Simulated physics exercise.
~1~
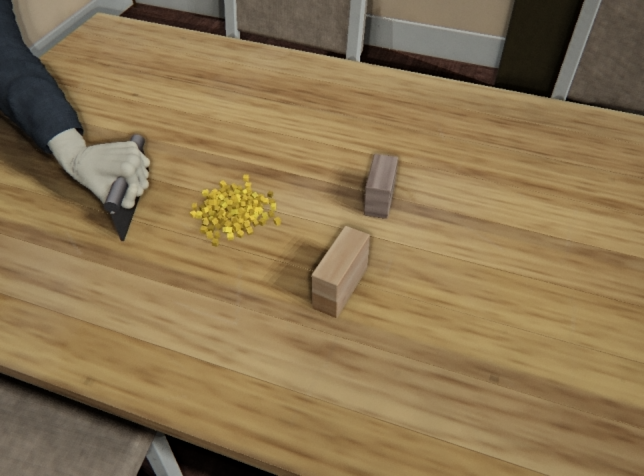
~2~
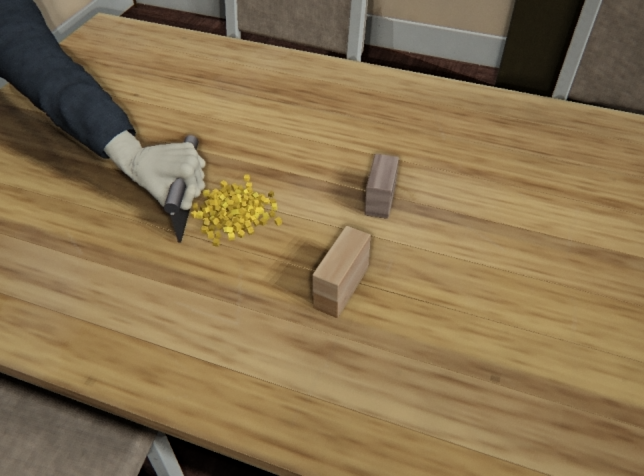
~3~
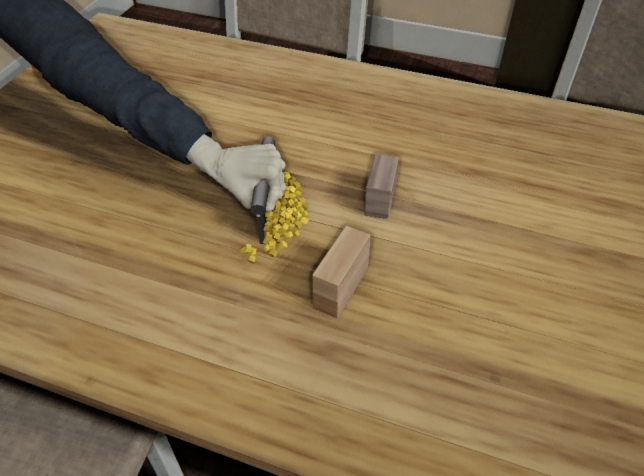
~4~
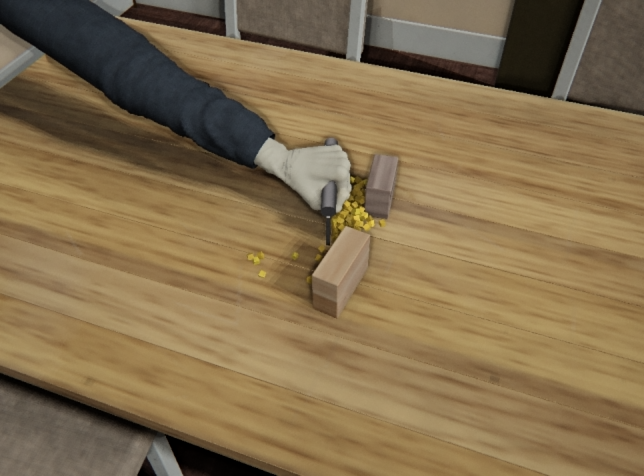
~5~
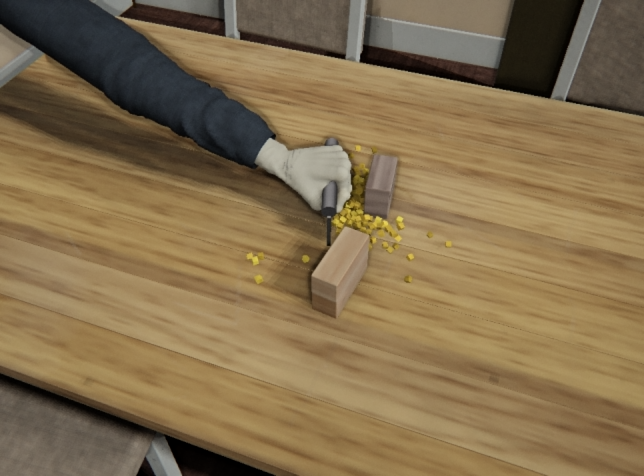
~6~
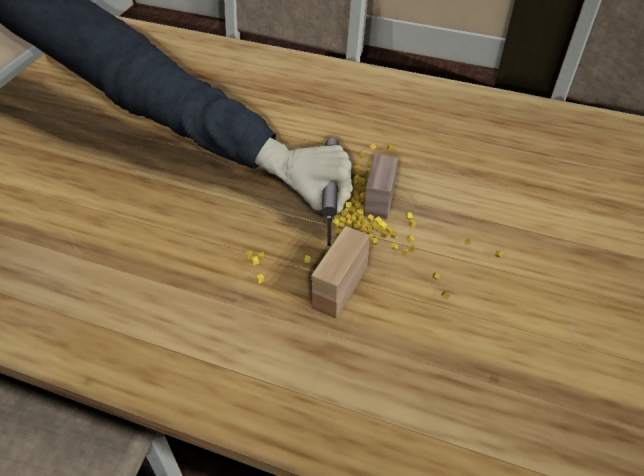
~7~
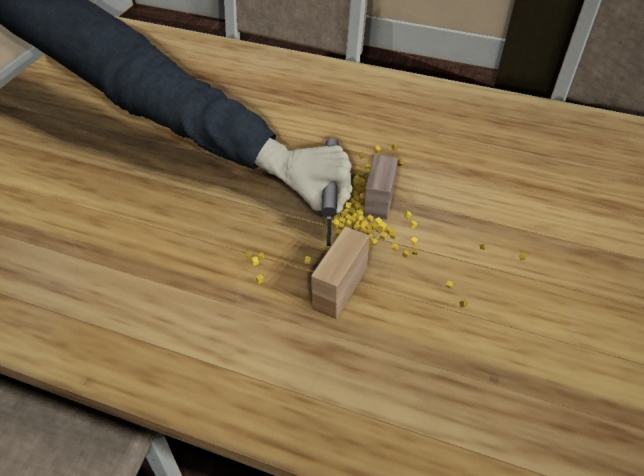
A pale hand in a dark blue sleeve reaches in from the left, holding a dark scraper beside a loose pile of small yellow cubes on a wooden table, seen from above at an angle. Two wooden blocks, one light brown and nearer, one darker and farther, stand to the right with a gap between them. The scraper slides right, bunching the cubes and leaving a few behind. It stops at the blocks, pressing the pile against the opening. Some cubes spill through and scatter rightward, while most stay crowded before the blocks, the hand resting still.
